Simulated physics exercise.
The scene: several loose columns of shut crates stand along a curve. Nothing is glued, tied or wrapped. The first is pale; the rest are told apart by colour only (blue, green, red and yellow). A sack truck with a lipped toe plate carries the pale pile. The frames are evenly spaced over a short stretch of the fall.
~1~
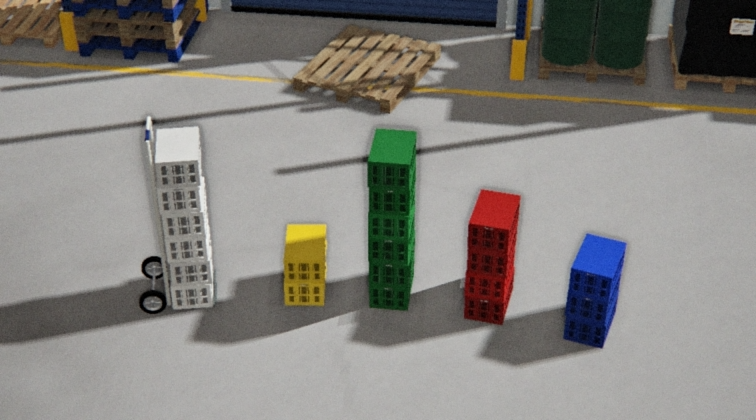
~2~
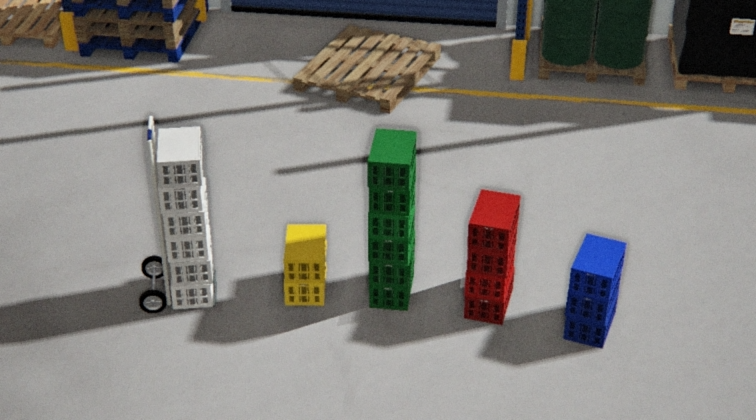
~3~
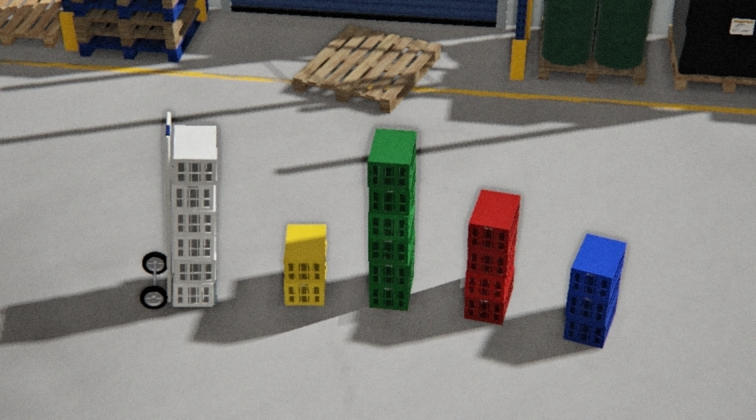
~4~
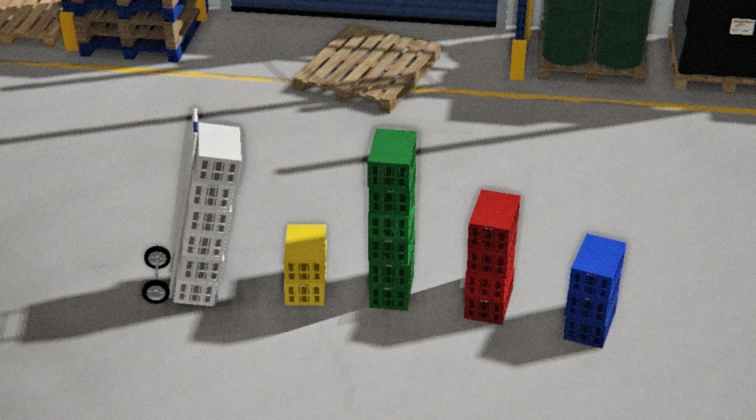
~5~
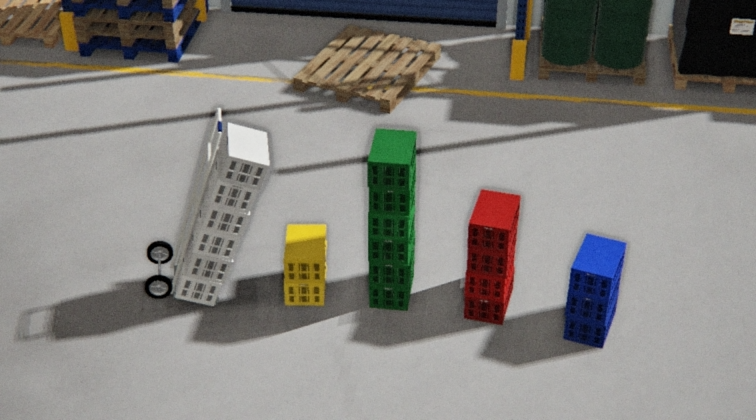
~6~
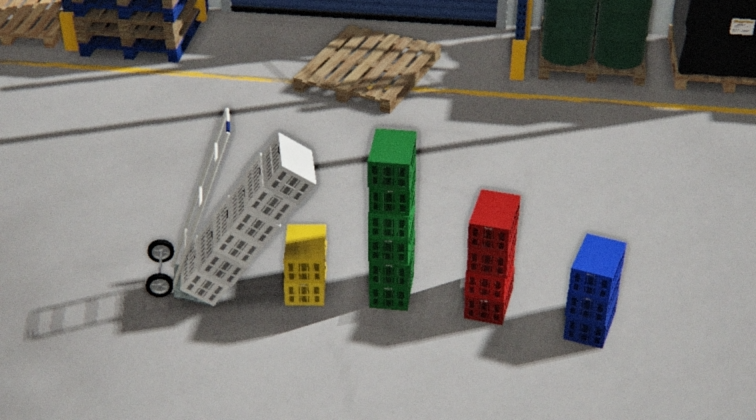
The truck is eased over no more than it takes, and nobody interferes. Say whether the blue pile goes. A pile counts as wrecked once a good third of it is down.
The blue pile is left standing.
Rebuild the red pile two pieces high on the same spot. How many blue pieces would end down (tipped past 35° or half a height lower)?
The counts are blue 0.
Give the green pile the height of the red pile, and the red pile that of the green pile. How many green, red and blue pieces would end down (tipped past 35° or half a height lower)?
Green 3, red 0, blue 0.
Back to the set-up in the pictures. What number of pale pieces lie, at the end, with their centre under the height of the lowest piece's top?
3 pale pieces.
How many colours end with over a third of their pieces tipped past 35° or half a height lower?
The count is 0.
Just after the last frame, 6 of the pale pile down; none of the 3 blue crates down (0 of 15 in all colours); top blue crate unmoved.
A moment on, 6 of the pale pile down; none of the 3 blue crates down (0 of 15 in all colours); top blue crate unmoved; top green crate moved a little.
When it is over, 6 of the pale pile down; none of the 3 blue crates down (0 of 15 in all colours); top blue crate unmoved; top yellow crate moved half its height. In pixels of the last frame, middles, top blue crate near (598, 267), top yellow crate near (317, 253).
